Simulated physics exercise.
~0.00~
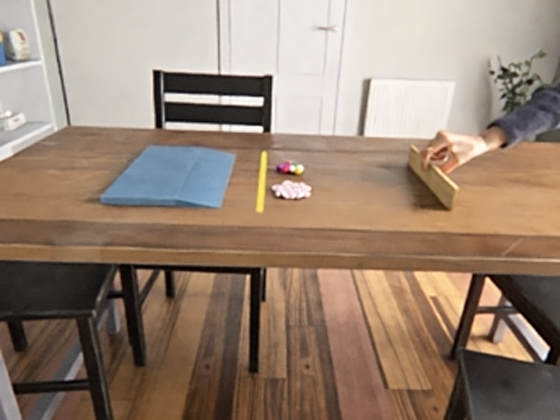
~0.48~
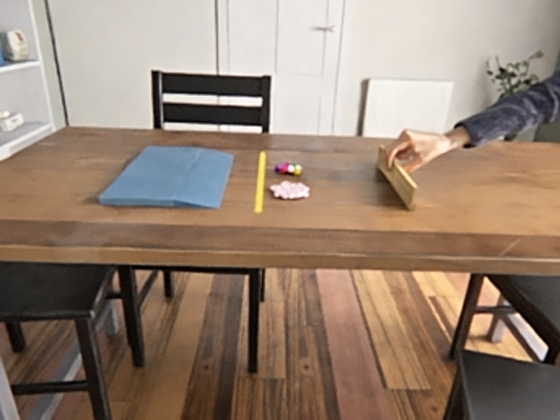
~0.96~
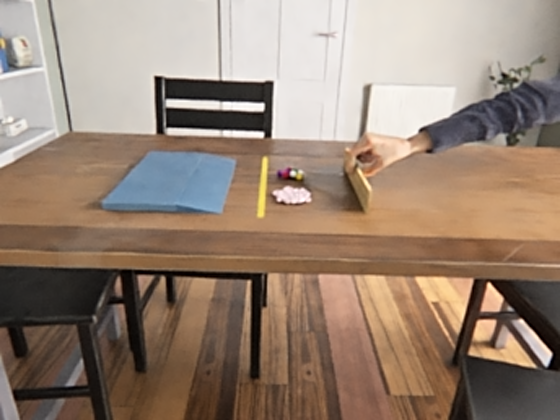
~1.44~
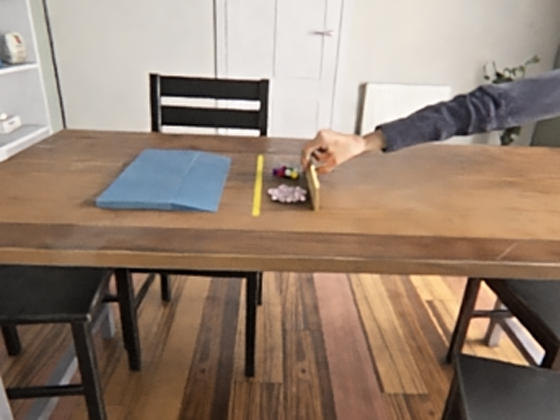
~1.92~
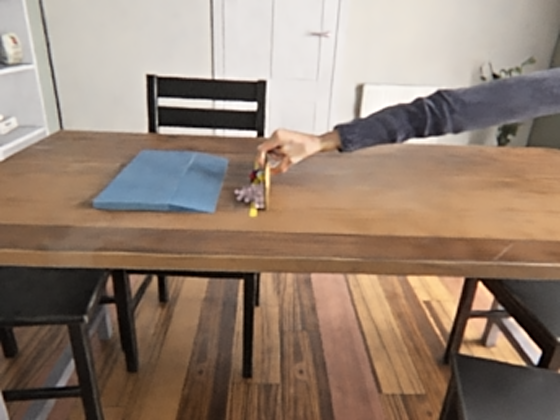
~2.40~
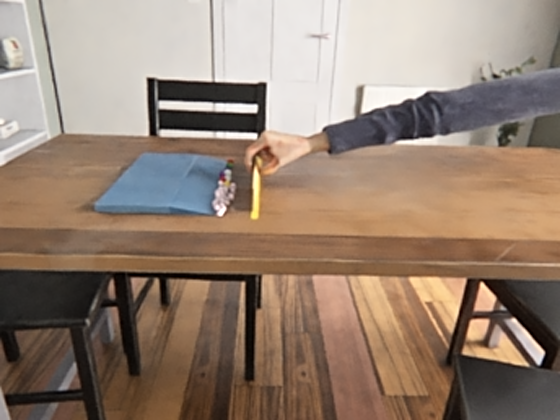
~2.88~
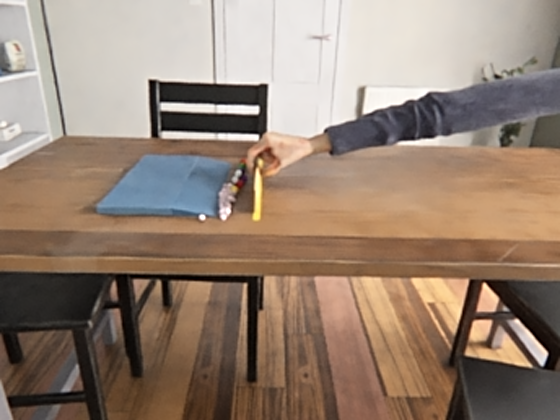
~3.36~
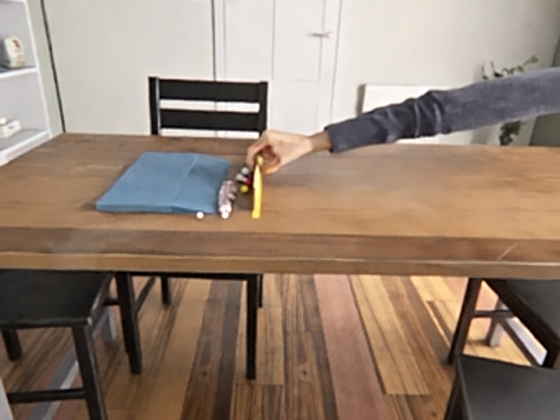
A strip of wood, held upright by a hand in a dark sleeve, slides left across a wooden table toward two small batches of loose bits lying by a line of yellow tape. It reaches the bits and sweeps them left over the tape toward a blue slab with a sloping edge. The strip stops at the tape, and the bits run on to the foot of the slab. Just a few of the nearer batch end on the slope, while the farther bits roll back a little toward the strip. None goes over the top.
